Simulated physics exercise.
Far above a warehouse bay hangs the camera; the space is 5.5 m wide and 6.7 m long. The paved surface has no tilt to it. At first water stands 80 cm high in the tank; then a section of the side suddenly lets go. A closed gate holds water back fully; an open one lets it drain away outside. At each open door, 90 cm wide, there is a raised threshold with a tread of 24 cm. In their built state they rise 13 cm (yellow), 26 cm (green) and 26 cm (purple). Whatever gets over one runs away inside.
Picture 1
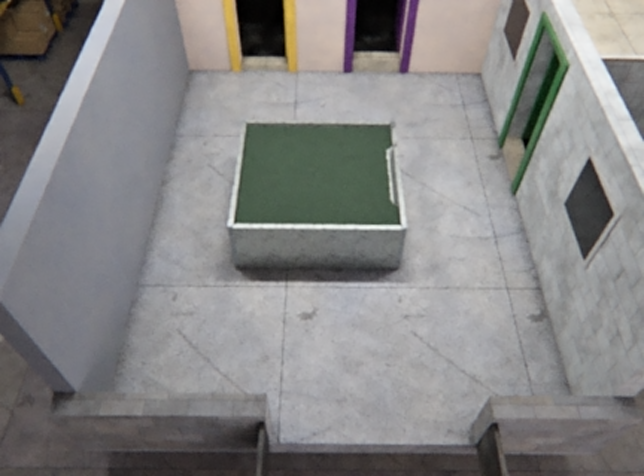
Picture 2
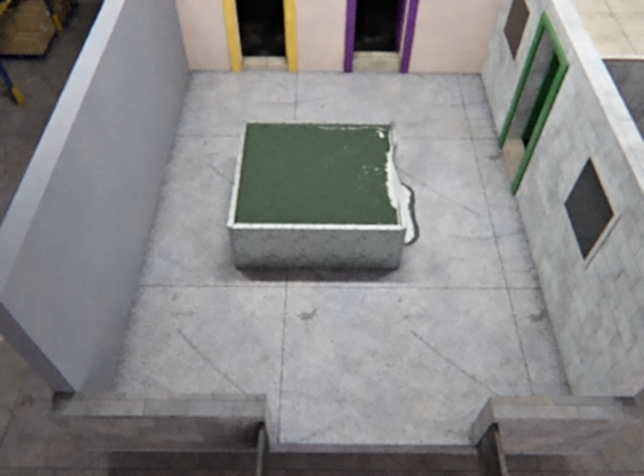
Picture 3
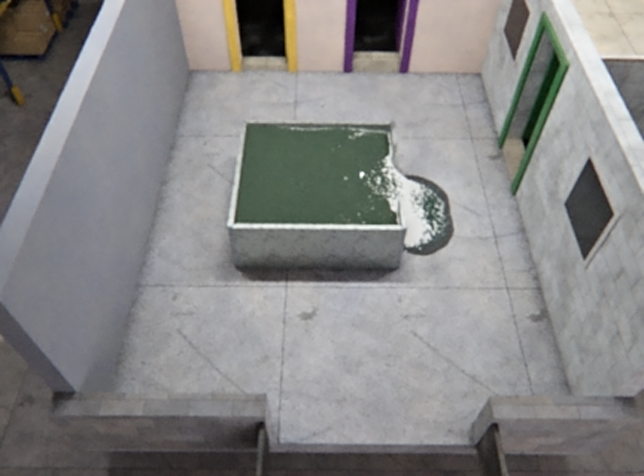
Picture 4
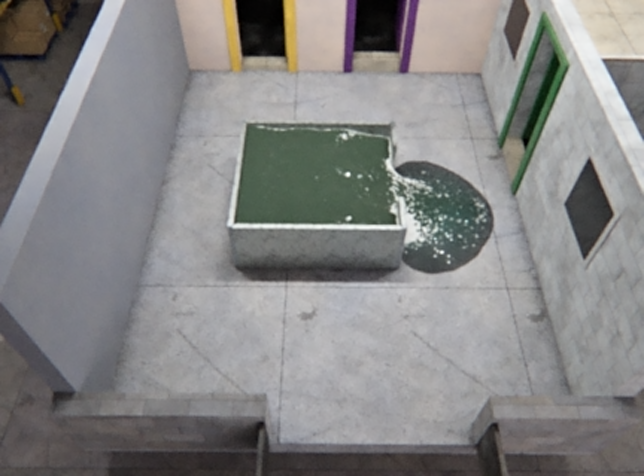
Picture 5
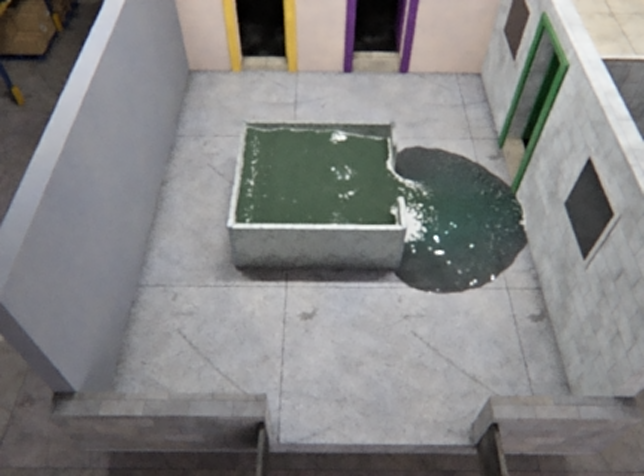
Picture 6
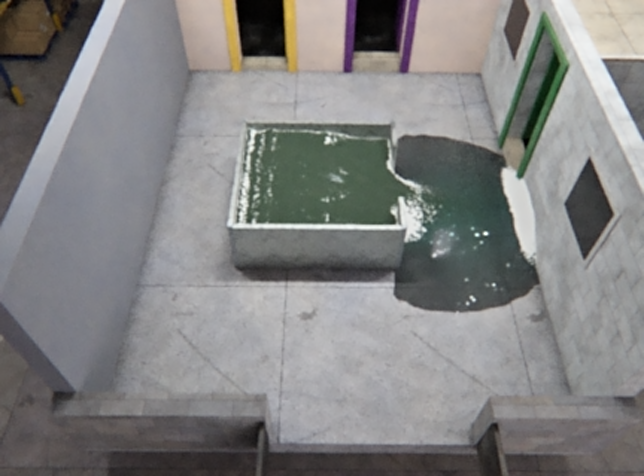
In the video, a rectangular tank of dark green water stands still in a walled room, then water pours from its right side and spreads in a widening pool across the grey floor to the right wall beside the green door.
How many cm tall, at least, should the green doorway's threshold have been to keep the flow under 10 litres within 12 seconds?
At least about 34 cm.
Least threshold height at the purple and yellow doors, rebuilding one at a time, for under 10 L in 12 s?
Some 10.5 cm for purple, some 8.0 cm for yellow.
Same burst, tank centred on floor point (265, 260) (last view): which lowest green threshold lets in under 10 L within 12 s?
That setup calls for roughly 17 cm.
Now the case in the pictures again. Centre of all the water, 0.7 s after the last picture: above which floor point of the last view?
(369, 211).
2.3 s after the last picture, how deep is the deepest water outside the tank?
Max depth: Near 34 cm.
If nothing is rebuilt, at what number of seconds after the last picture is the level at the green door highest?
That happens close to 0.6 s on the clock.
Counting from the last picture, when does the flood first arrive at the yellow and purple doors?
The yellow door at 2.4 s, the purple door at 1.6 s.
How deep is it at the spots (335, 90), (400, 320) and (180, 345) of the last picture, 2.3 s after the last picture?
Roughly 3, then 0, then 0 cm.
Then, 0.7 s after the last picture water covers 20 % of the floor, deepest (47 cm) near (517, 220); 37 cm at the green door, 9 litres in over its 26 cm threshold.
Then, 2.3 s after the last picture water covers 45 % of the floor, deepest (34 cm) near (553, 408); 25 cm at the green door, 47 litres in over its 26 cm threshold.
Then, 11.3 s after the last picture water covers 100 % of the floor, deepest (12 cm) near (247, 77); 6 cm at the green door, 48 litres in over its 26 cm threshold.
At the green door as built, the water peaked near 37 cm, 0.7 s after the last picture.
With a threshold of 28.5 cm, 34 litres would have come in within the 12 s; with 38.5 cm, 2 litres. So under 10 litres takes about 34 cm.
